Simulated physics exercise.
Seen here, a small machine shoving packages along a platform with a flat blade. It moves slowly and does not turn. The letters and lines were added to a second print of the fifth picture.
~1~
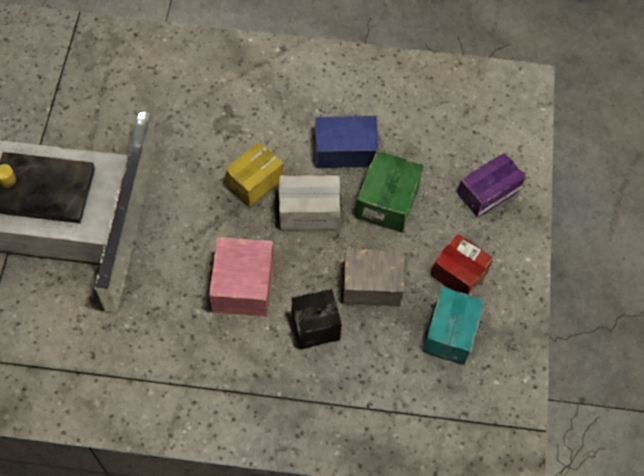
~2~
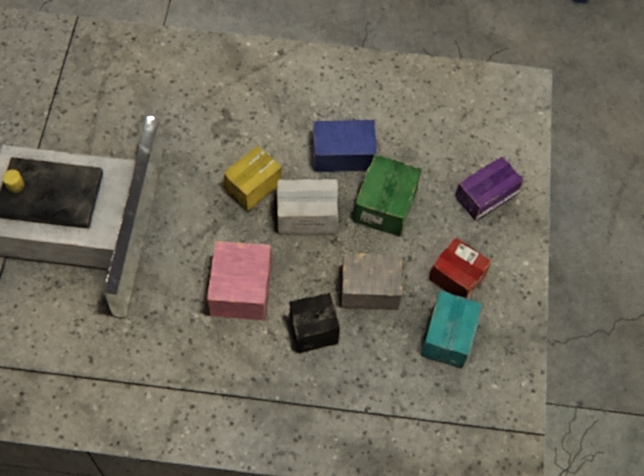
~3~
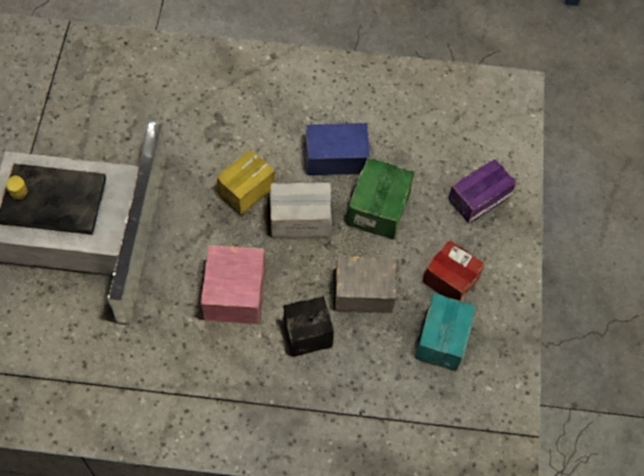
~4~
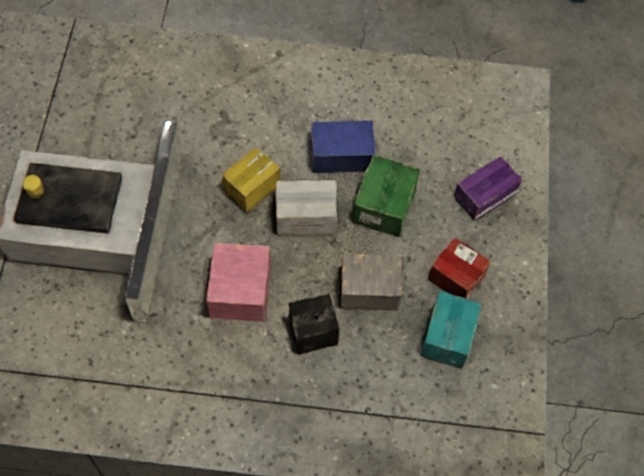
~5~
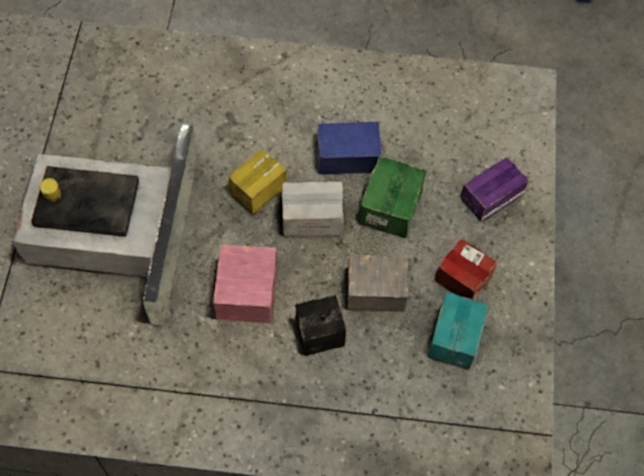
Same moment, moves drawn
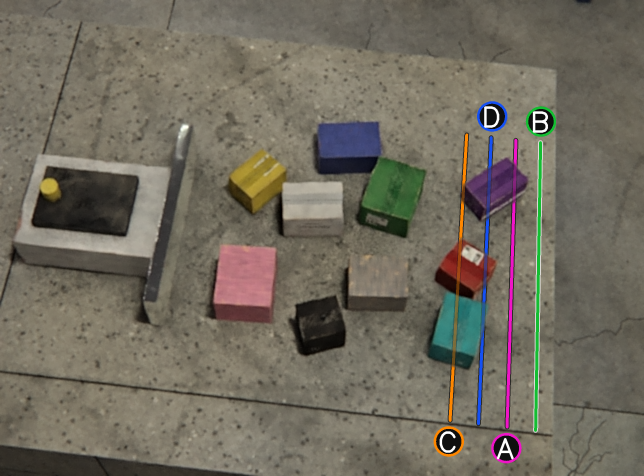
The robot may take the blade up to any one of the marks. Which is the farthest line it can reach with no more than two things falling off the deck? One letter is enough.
C is the last line within the limit.
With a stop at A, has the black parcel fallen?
No.
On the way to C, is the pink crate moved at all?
By then, yes.
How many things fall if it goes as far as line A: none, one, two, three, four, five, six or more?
In all, five.
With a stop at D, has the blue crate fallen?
By then, no.
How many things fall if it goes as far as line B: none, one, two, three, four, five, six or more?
Six or more.
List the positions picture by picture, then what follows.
Turquoise box (454, 326); purple box (491, 185); black parcel (317, 319), in the first frame.
Robot (56, 192); pink crate (241, 281), in the second frame.
Robot (60, 199); grey crate (365, 285), in the third frame.
Robot (76, 198); blue crate (343, 147), in the fourth frame.
Robot (93, 201); green parcel (392, 197); turquoise box (458, 331); purple box (494, 189), in the fifth frame.
On the copy, A at (512, 273); B at (538, 276); C at (459, 267); D at (485, 270).
On C. First, robot (197, 212); black parcel (345, 335); blue crate (359, 147).
Then, robot (301, 223); red parcel (515, 266); purple box (507, 189).
Finally, robot (382, 232); red parcel over the edge; purple box over the edge; two fallen.
By contrast, A drops five; B drops eight; D drops four.
